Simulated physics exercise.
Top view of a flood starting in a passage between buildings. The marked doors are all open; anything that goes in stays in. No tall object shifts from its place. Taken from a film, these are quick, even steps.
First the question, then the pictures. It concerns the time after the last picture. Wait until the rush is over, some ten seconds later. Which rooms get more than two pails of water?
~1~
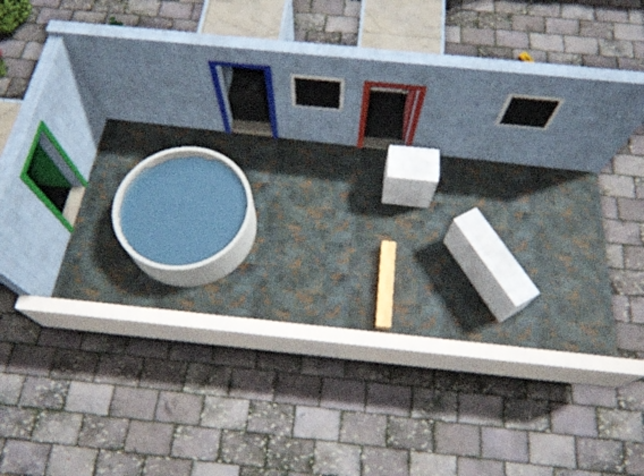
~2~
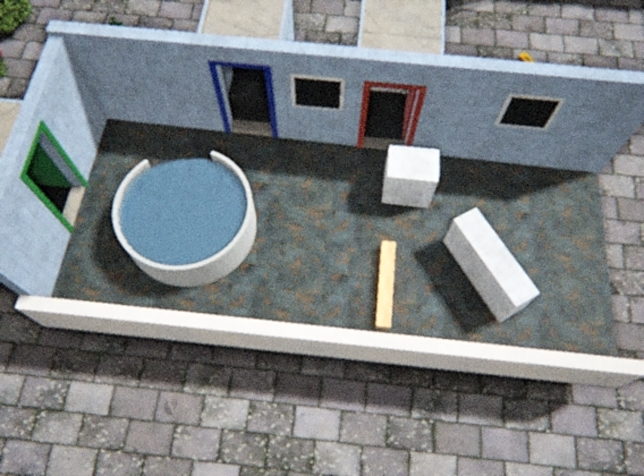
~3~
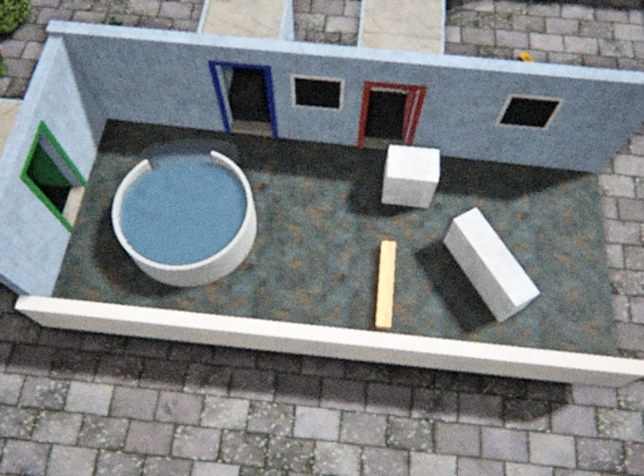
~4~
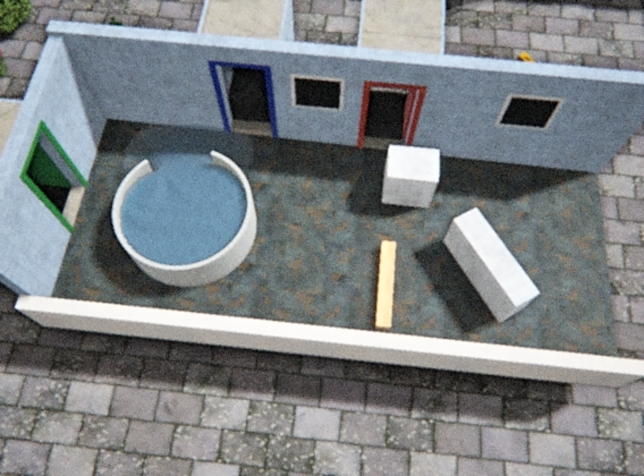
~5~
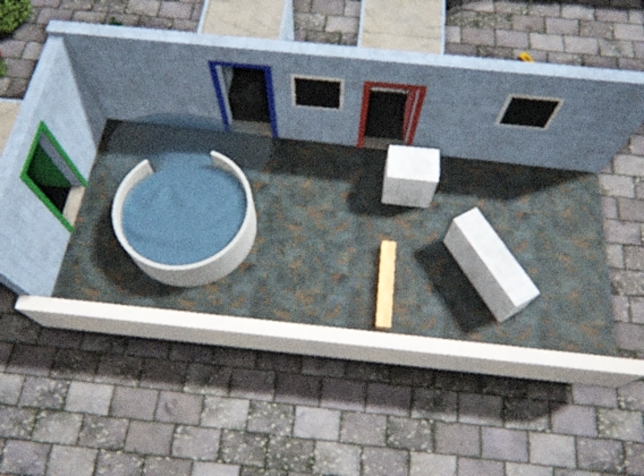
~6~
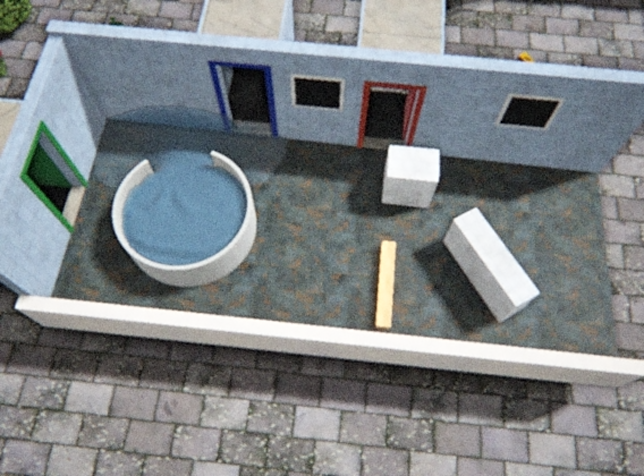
My prediction: Red door: Surpasses it; blue door: Surpasses it; green door: Surpasses it.
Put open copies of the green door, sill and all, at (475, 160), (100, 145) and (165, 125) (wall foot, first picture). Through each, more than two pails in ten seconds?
In order: Falls short, exceeds it, exceeds it.
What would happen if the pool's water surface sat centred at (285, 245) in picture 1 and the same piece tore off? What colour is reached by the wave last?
Answer: The green-painted one.
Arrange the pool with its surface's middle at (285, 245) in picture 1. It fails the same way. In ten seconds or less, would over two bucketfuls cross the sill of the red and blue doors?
Red door: Overshoots; blue door: Overshoots.
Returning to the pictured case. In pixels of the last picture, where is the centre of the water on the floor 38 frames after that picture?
Around pixel (246, 230).
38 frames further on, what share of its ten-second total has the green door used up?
Close to 70 out of every hundred.
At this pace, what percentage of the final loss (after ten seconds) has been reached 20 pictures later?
Estimate: Some 10 %.
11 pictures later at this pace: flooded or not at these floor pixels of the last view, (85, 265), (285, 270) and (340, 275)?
Taking them as listed, they are waterlogged, spared and spared.
A moment on, water covers 15 % of the floor; the red door not reached, the blue door over two buckets in, the green door not reached.
Next, water covers 35 % of the floor; the red door wet at the sill, nothing in, the blue door over two buckets in, the green door wet at the sill, nothing in.
Then, water covers 60 % of the floor; the red door wet at the sill, nothing in, the blue door far over two buckets in, the green door under two buckets in.
Later, water covers 80 % of the floor; the red door wet at the sill, nothing in, the blue door far over two buckets in, the green door over two buckets in.
In the end, water covers 90 % of the floor; the red door far over two buckets in, the blue door far over two buckets in, the green door over two buckets in.
